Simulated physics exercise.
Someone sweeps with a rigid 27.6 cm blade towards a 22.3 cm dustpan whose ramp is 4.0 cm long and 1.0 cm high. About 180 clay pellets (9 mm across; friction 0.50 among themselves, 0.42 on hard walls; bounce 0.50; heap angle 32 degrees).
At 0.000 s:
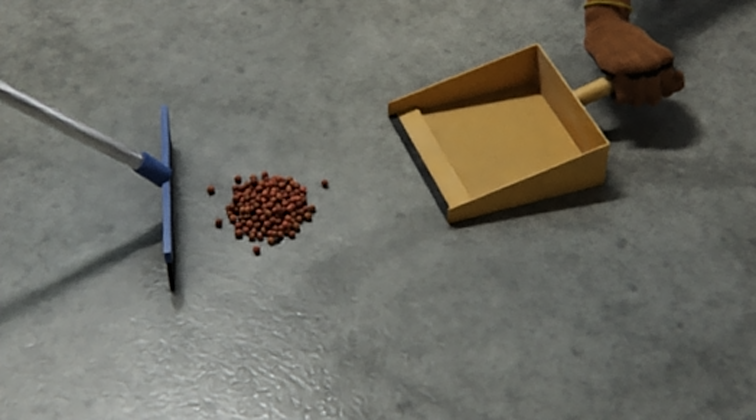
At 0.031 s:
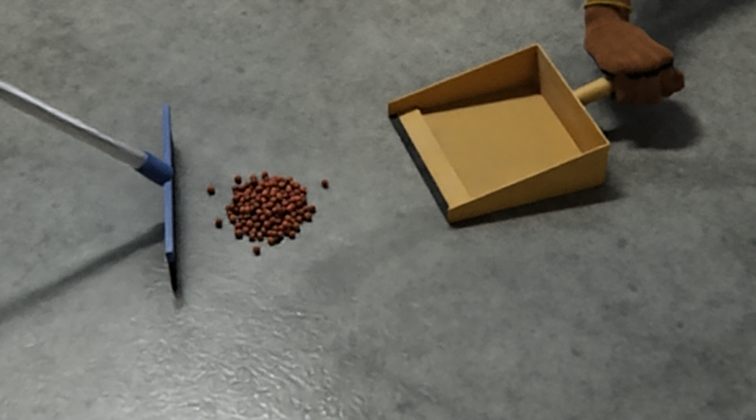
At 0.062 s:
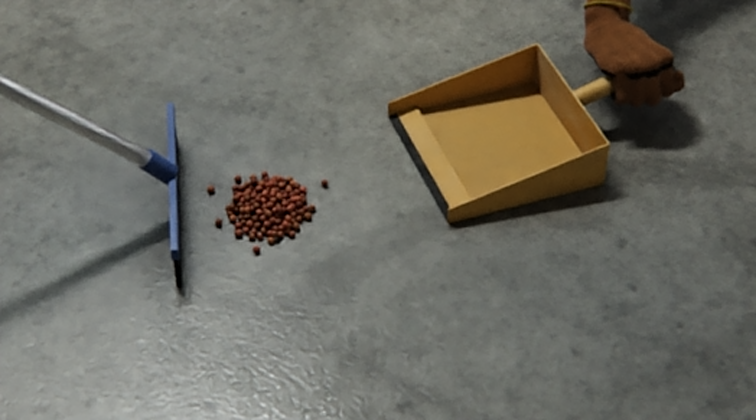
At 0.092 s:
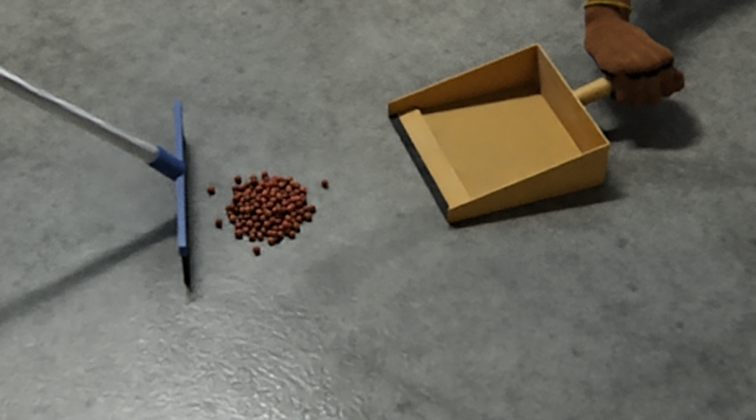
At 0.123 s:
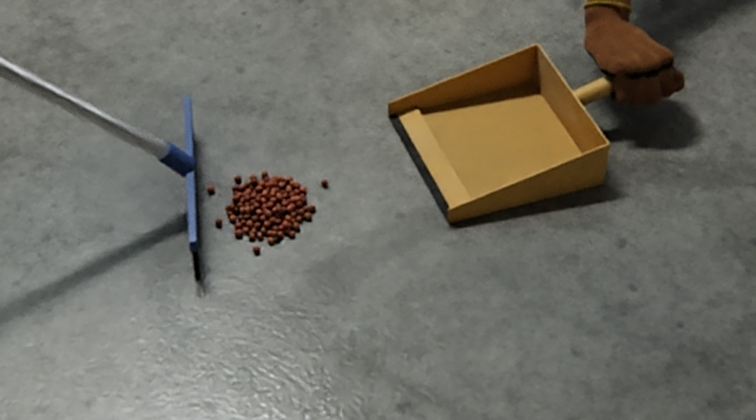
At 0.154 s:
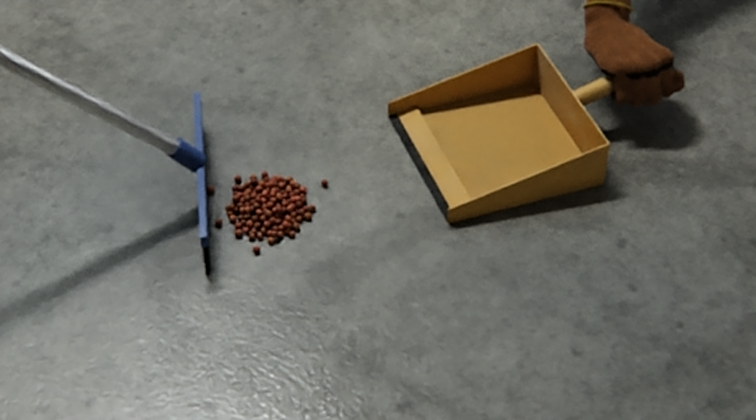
A hand holds a tan dustpan while a blue blade slides right to reddish-brown pellets.
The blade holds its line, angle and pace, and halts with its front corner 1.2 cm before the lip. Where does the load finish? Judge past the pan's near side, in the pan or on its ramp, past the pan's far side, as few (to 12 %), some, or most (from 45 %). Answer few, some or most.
Near side few, pan few, far side few.
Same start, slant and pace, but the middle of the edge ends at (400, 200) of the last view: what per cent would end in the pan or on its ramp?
About 15 per cent.
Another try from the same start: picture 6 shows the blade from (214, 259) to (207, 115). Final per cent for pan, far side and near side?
Pan 20, far 0, near 30.
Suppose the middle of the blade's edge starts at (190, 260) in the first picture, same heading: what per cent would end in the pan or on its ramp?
Some 15 per cent.
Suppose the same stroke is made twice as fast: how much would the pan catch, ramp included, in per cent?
Then about 30 per cent.
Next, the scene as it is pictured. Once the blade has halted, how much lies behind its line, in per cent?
About 20 per cent.
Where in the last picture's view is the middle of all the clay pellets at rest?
Near (393, 173).
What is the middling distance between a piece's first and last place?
About 18 cm.
After 0.41 s, middle of the blade 16 cm from the lip; 0 % over the lip, far side 0 %, near side 0 %.
After 0.58 s, middle of the blade 9 cm from the lip; 0 % over the lip, far side 0 %, near side 0 %.
After 0.88 s, middle of the blade 4 cm from the lip; 5 % over the lip, far side 0 %, near side 0 %.
In the end, at 1.3 s, near side 0 %, pan 5 %, far side 0 %, in front of the lip or behind the blade 95 %.
